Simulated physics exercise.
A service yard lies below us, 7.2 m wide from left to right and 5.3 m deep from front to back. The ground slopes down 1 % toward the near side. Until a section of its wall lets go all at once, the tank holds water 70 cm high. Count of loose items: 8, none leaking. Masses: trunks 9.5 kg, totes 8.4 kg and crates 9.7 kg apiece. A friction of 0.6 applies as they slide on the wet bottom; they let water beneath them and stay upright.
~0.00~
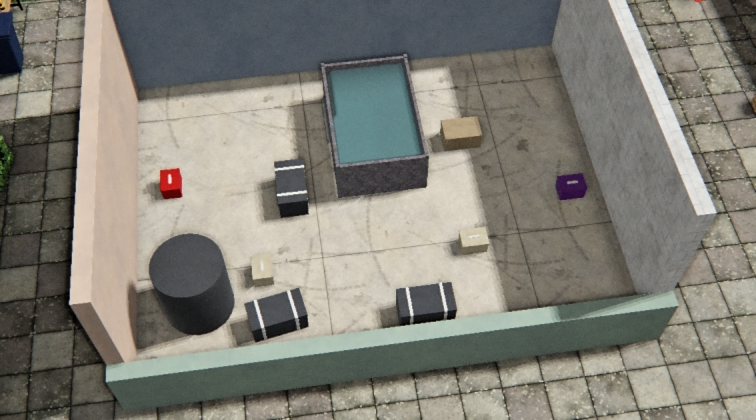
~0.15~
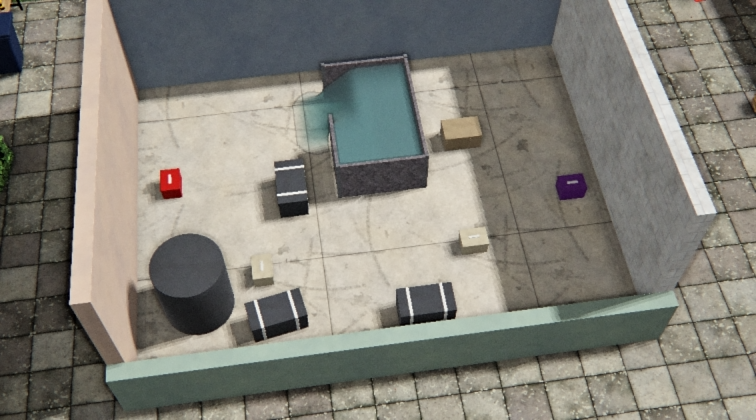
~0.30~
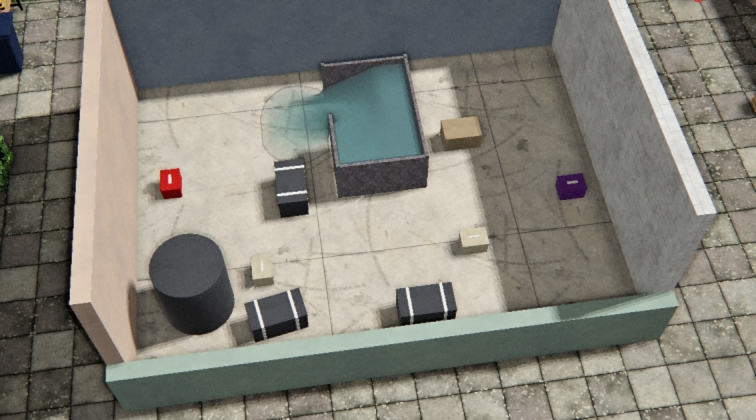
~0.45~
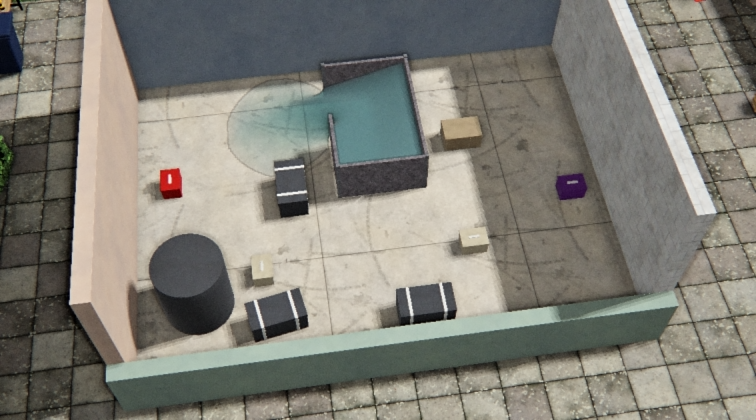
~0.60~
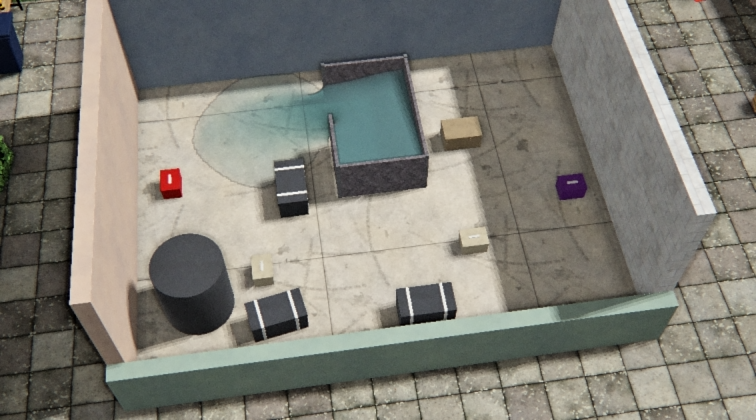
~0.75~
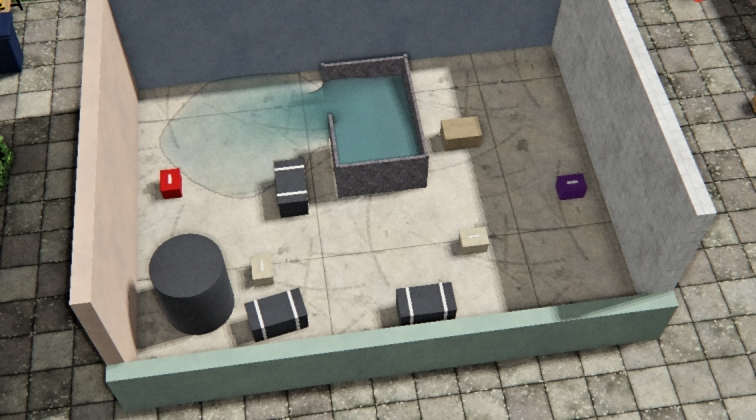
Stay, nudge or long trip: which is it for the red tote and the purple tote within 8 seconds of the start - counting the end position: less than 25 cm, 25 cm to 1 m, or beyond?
By the end, the red tote is taken a long way and the purple tote keeps its spot.
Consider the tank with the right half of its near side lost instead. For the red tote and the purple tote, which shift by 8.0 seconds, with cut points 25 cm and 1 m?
The red tote hardly moves, the purple tote is swept away.
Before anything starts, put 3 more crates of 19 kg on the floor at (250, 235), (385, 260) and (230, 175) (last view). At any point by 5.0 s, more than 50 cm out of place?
Taking them in the order given: Exceeds it, falls short and exceeds it.
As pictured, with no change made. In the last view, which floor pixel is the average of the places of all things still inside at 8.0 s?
Averaged position, last view: Near pixel (496, 228).
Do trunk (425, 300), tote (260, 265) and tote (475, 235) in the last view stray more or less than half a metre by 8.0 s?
Results in listed order: Exceeds / exceeds / falls short.
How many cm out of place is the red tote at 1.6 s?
Some 40 cm from the start.
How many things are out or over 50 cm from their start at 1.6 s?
Count: 0.
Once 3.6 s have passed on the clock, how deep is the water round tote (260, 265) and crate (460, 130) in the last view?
Close to 6 and 0 centimetres.
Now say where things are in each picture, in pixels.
The first picture shows the red tote at (170, 179) rests on the ground; the purple tote at (572, 182) rests on the ground; water covers 2.6 m2; 0 of 8 have shifted.
The second picture shows the red tote at (170, 179), on the bottom; the purple tote at (572, 182) rests on the ground; water covers 3.2 m2; 0 of 8 have shifted.
The third picture shows the red tote at (170, 179), on the bottom; the purple tote at (572, 182) rests on the ground; water covers 4.1 m2; 0 of 8 have shifted.
The fourth picture shows the red tote at (170, 179), on the bottom; the purple tote at (572, 182) rests on the ground; 5.2 m2 under water; 0 of 8 have shifted.
The fifth picture shows the red tote at (170, 179), on the bottom; the purple tote at (572, 182) rests on the ground; water covers 6.5 m2; 0 of 8 have shifted.
The sixth picture shows the red tote at (170, 179), on the bottom; the purple tote at (572, 182) rests on the ground; 7.7 m2 under water; 0 of 8 have shifted.
After 1.6 s the red tote is near (148, 187), 0.4 m from its start, afloat; the purple tote is near (572, 182), 0.0 m from its start, aground; 1 afloat.
After 3.6 s the red tote is near (162, 353), 3.0 m from its start, afloat; the purple tote is near (572, 182), 0.0 m from its start, aground; 1 afloat.
After 5.6 s the red tote is near (318, 300), 3.2 m from its start, afloat; the purple tote is near (572, 182), 0.0 m from its start, aground; 2 afloat.
After 8.0 s the red tote is near (466, 266), 4.8 m from its start, afloat; the purple tote is near (572, 182), 0.0 m from its start, aground; 3 afloat.
